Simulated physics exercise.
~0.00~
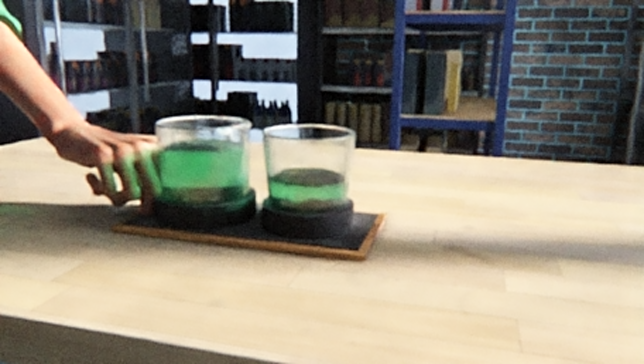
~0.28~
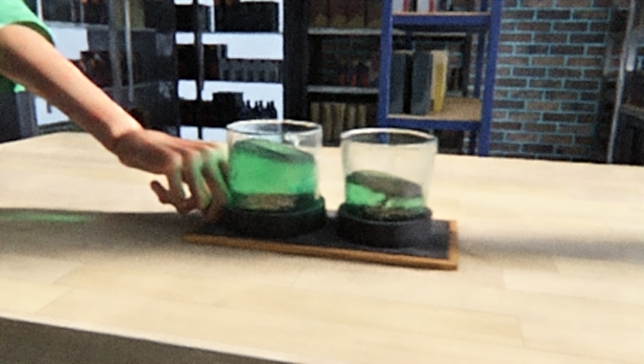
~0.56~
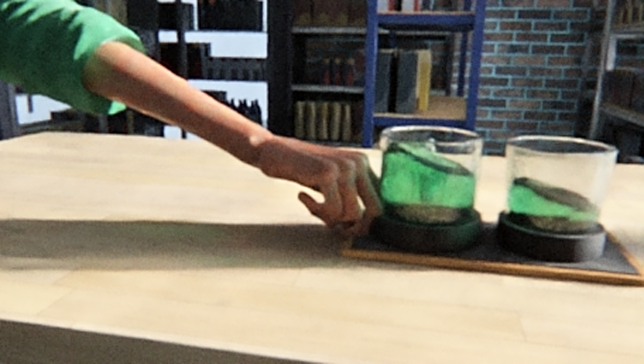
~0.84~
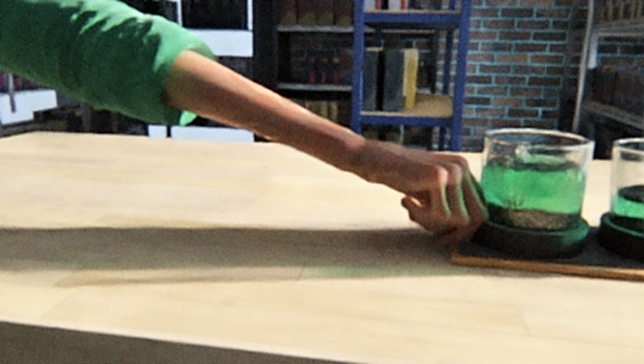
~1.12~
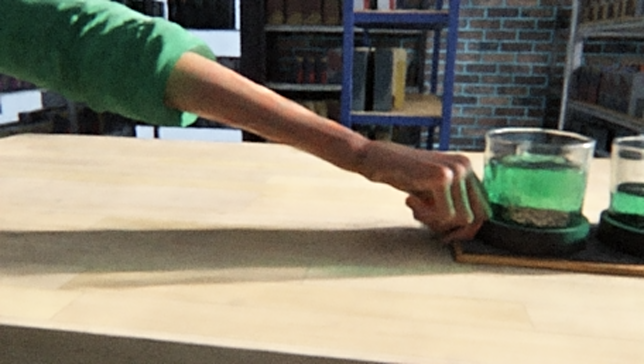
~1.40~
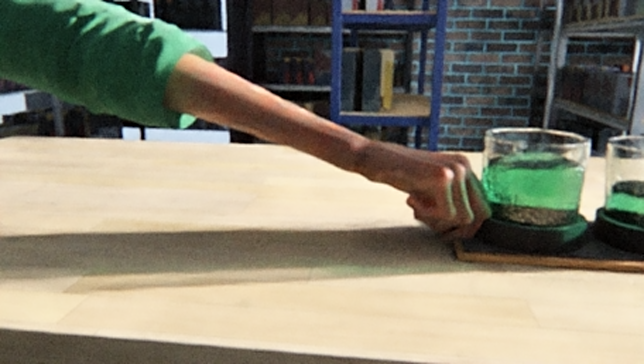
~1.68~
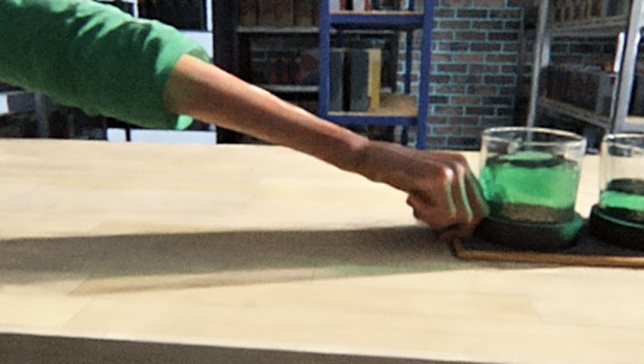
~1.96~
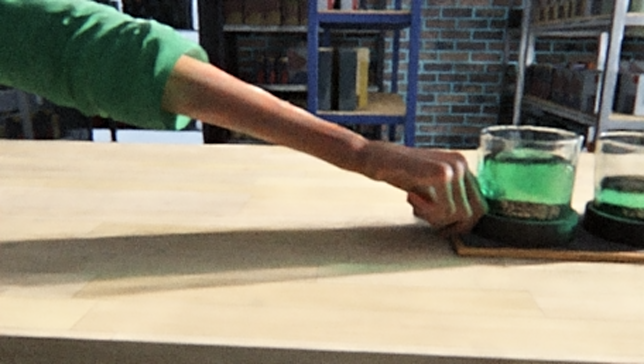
In this clip, a hand pushes a dark tray holding two open glass containers of green liquid to the right across a wooden table, the liquid tilting and sloshing, until the tray stops near the right edge of view with the hand still against it.
